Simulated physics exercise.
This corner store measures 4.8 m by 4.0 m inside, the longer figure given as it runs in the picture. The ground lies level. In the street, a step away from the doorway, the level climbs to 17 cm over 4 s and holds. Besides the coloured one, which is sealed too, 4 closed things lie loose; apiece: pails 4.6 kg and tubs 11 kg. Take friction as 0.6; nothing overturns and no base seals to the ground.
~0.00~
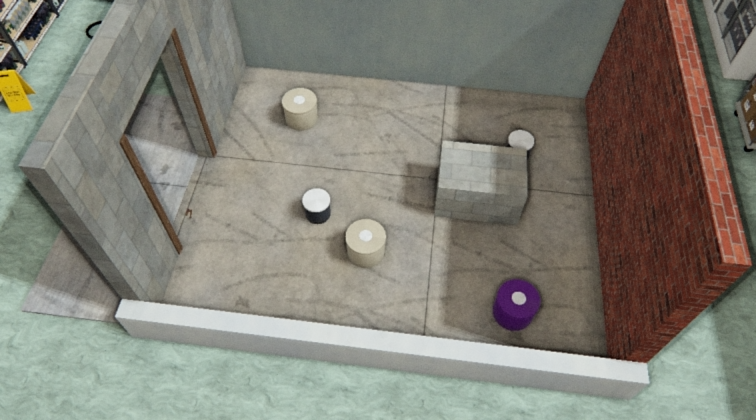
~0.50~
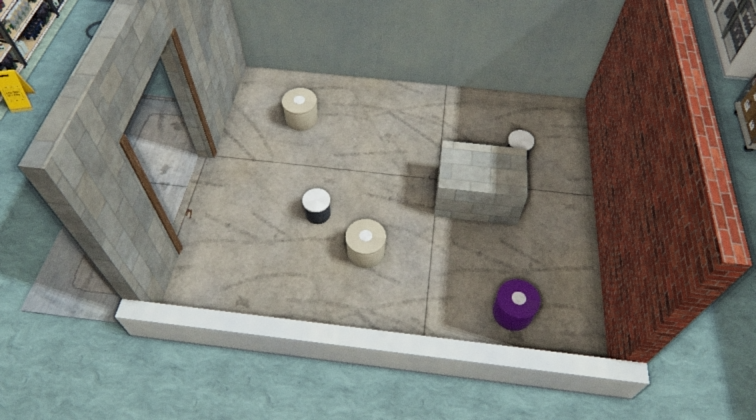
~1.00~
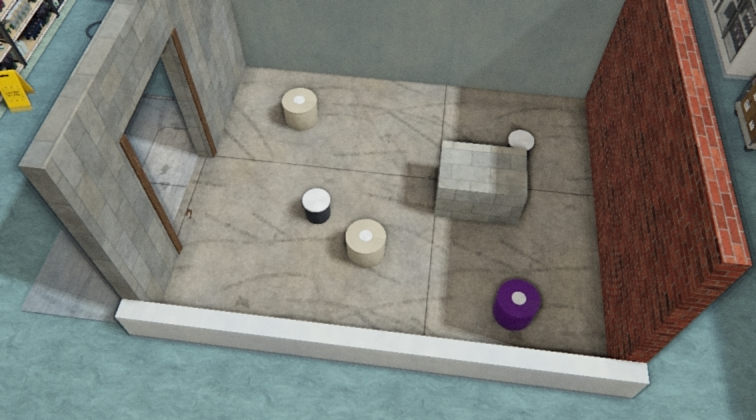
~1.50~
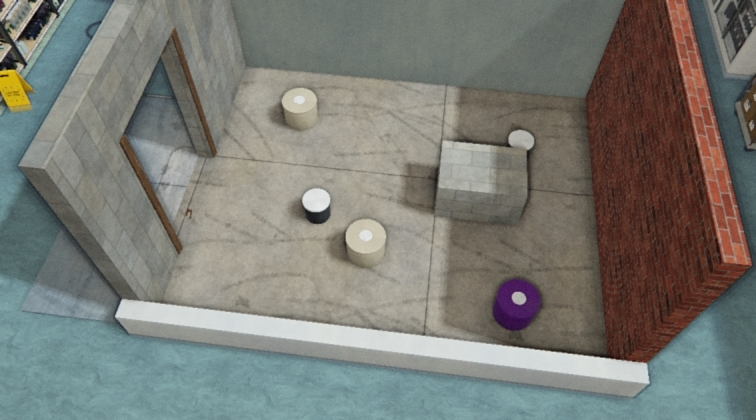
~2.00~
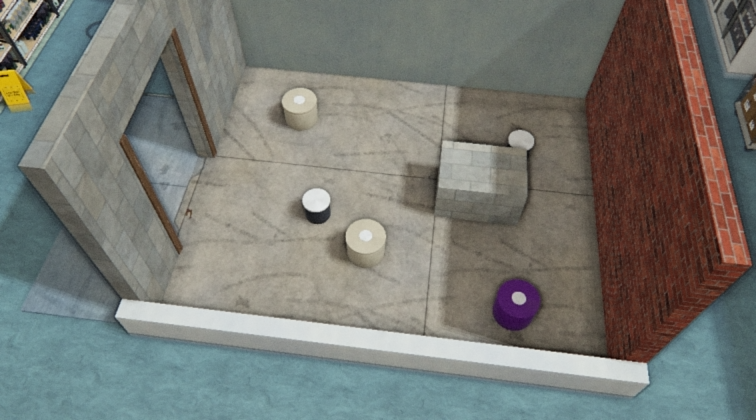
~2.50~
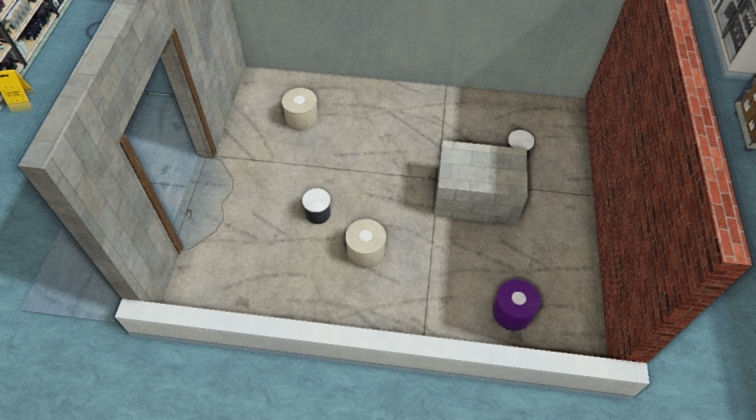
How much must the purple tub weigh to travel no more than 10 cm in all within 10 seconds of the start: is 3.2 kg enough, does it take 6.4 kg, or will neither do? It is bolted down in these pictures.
Verdict: Neither weight holds it.
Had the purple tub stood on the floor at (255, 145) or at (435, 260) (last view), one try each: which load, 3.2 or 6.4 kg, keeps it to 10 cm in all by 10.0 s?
In that order: It takes the larger; neither holds.
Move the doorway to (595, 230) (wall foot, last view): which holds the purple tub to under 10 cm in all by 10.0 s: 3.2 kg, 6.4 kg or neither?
In that case neither load is enough.
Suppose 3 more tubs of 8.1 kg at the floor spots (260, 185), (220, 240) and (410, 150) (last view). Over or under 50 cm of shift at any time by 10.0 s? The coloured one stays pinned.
In that order: Past it, over, past it.
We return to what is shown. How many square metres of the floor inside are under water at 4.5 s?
About 5.0 m2.
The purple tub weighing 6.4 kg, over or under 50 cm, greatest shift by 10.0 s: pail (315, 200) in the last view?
It is over.
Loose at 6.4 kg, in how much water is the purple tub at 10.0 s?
Roughly 7 cm.
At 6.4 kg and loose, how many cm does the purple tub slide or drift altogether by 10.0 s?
Some 80 cm in all.
After 3.5 s the purple tub would be 0 cm from its start with 3.2 kg and 0 cm from its start with 6.4 kg; 0 cm of water round it then.
After 4.5 s the purple tub would be 0 cm from its start with 3.2 kg and 0 cm from its start with 6.4 kg; 0 cm of water round it then.
After 7.0 s the purple tub would be 19 cm from its start with 3.2 kg and 5 cm from its start with 6.4 kg; 3 cm of water round it then.
After 10.0 s the purple tub would be 132 cm from its start with 3.2 kg and 75 cm from its start with 6.4 kg; 7 cm of water round it then.
